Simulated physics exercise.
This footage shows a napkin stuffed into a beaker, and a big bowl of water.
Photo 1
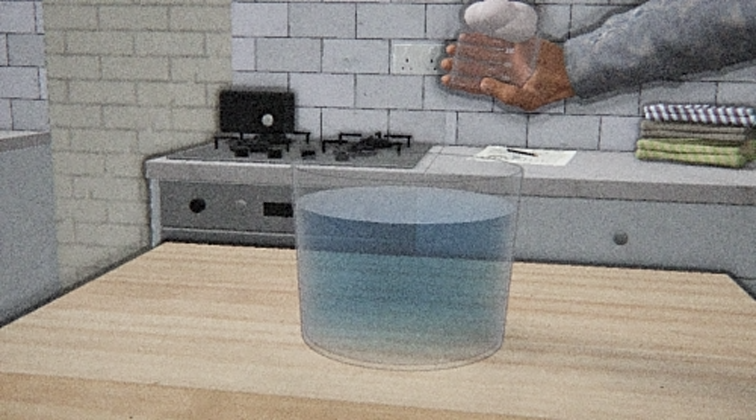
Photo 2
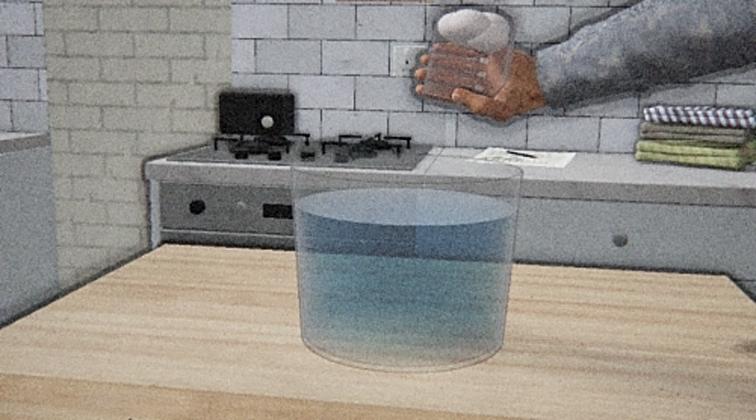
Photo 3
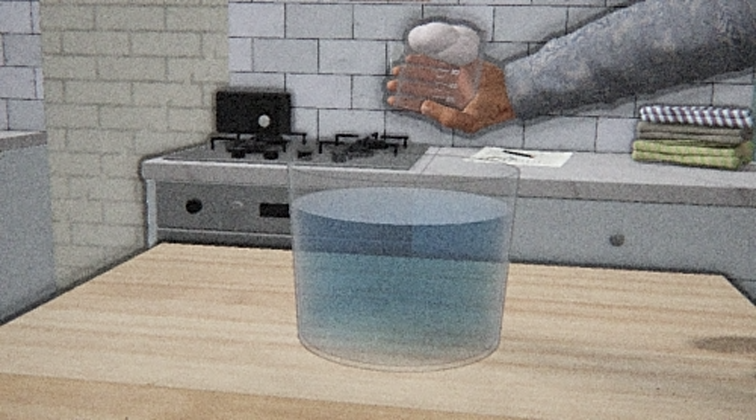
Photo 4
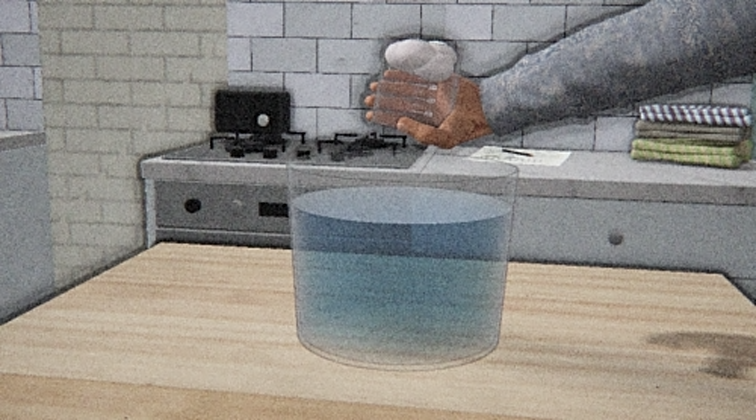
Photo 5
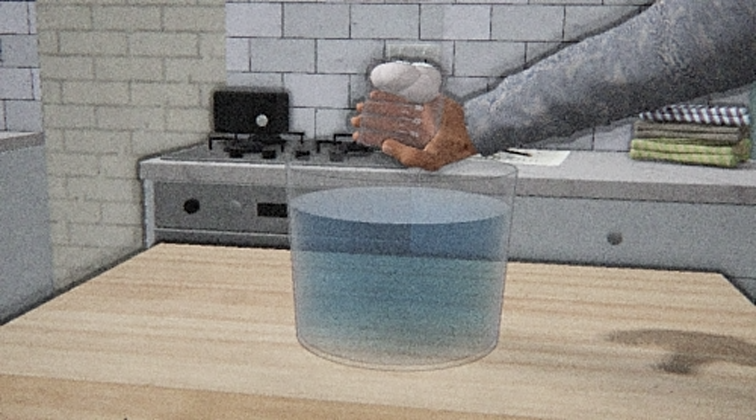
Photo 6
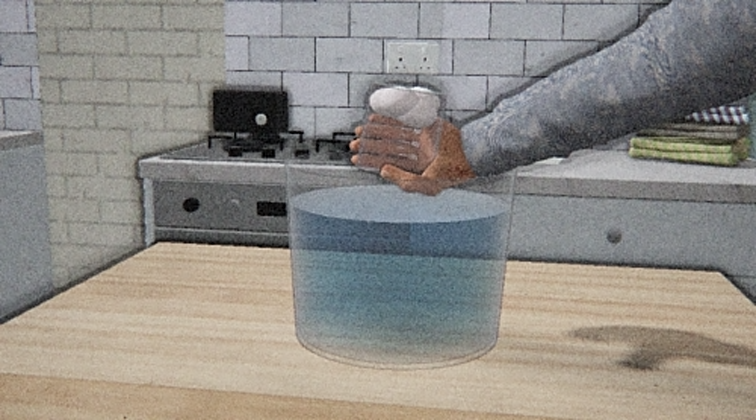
Hand holding an upturned beaker with a white napkin inside, moving left and downward above a big bowl of water.
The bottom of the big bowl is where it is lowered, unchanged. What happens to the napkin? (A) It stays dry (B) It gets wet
The answer is A.
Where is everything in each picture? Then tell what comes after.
The first frame shows beaker (497, 49) mouth down; above the big bowl.
The second frame shows beaker (470, 59) mouth down; napkin (475, 28); coming down.
The third frame shows beaker (440, 71) mouth down; lower.
The fourth frame shows beaker (417, 87) mouth down; napkin (422, 57); lower still.
The fifth frame shows beaker (402, 108) mouth down; close to the surface.
The sixth frame shows beaker (401, 133) mouth down; napkin (406, 103); just over the surface.
Shortly, the beaker enters the water.
Then, air is trapped inside and holds the level down.
At the finish, the beaker is under, still full of air, and the napkin is dry.
